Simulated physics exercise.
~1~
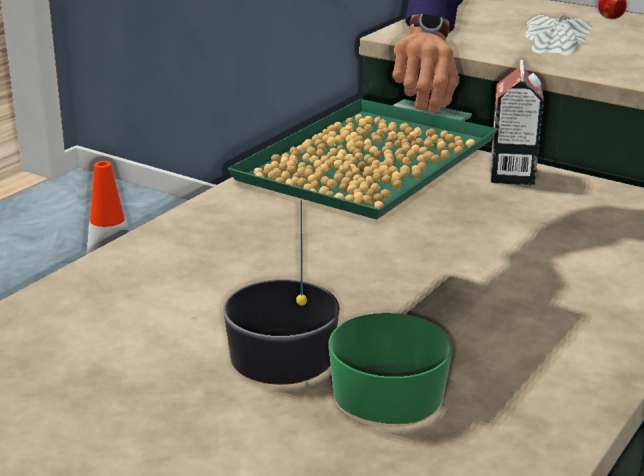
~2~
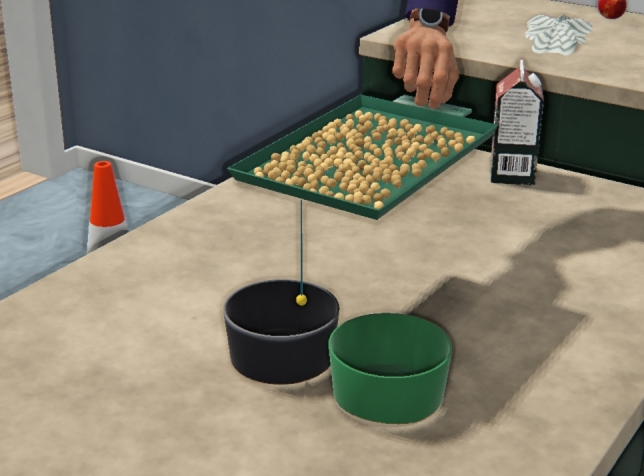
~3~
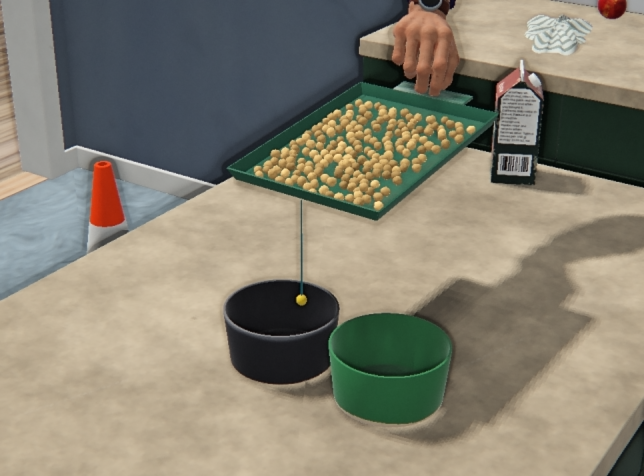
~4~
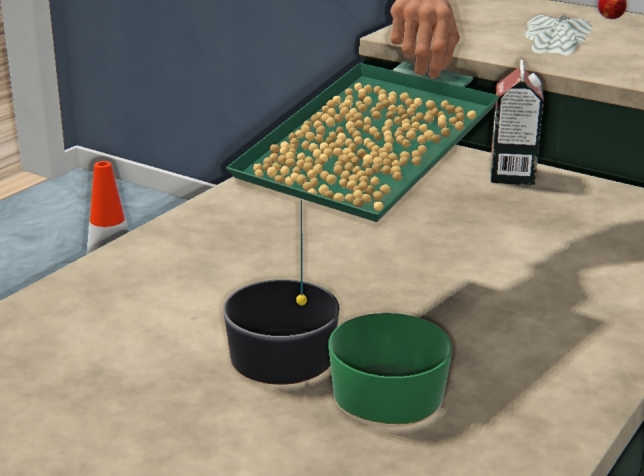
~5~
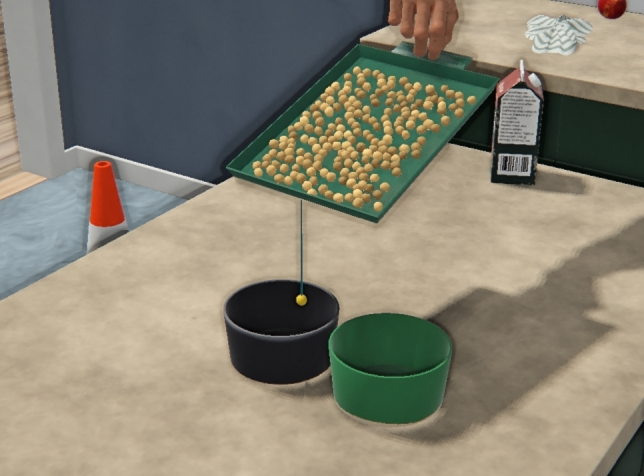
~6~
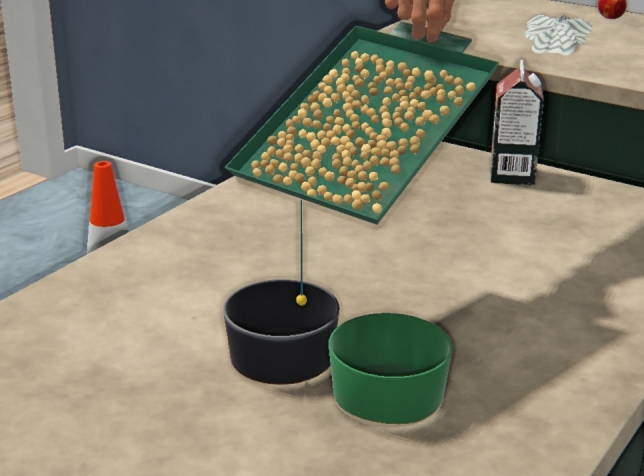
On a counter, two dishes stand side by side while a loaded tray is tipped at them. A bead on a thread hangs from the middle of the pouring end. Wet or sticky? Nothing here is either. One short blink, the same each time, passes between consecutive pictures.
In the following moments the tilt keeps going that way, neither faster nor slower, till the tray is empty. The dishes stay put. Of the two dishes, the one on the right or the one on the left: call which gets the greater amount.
I call it for the one on the right.
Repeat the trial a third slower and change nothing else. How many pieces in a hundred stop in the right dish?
Near 40 in a hundred.
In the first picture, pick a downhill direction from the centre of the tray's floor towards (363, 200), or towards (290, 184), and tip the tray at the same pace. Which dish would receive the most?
For the first heading it's the dish at right, and for the second it's the dish at left.
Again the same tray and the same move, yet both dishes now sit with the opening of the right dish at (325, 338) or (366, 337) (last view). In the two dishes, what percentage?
You'd get 70 per cent first and 60 per cent second.
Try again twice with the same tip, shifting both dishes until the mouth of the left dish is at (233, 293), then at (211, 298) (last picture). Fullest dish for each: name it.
Try 1: The right-side dish; try 2: The right-side dish.
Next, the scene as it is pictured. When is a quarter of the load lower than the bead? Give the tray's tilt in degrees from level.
Around 85 degrees of turn.
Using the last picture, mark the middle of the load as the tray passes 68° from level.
Near (324, 186).
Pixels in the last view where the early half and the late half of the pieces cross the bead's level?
The leading part at (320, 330), the rest of it at (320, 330).
Soon after the last picture, tray tipped steeply; most on the tray; a stray few in the right dish; a stray few outside both; about a quarter in the air.
A little later, tray tipped past a quarter turn; about a third in the right dish; about a quarter in the left dish; about a third outside both; a small part in the air.
Later still, tray tipped past a quarter turn; about a third in the right dish; about a quarter in the left dish; about a third outside both.
At rest, tray tipped past a quarter turn; about a third in the right dish; about a quarter in the left dish; about a third outside both.
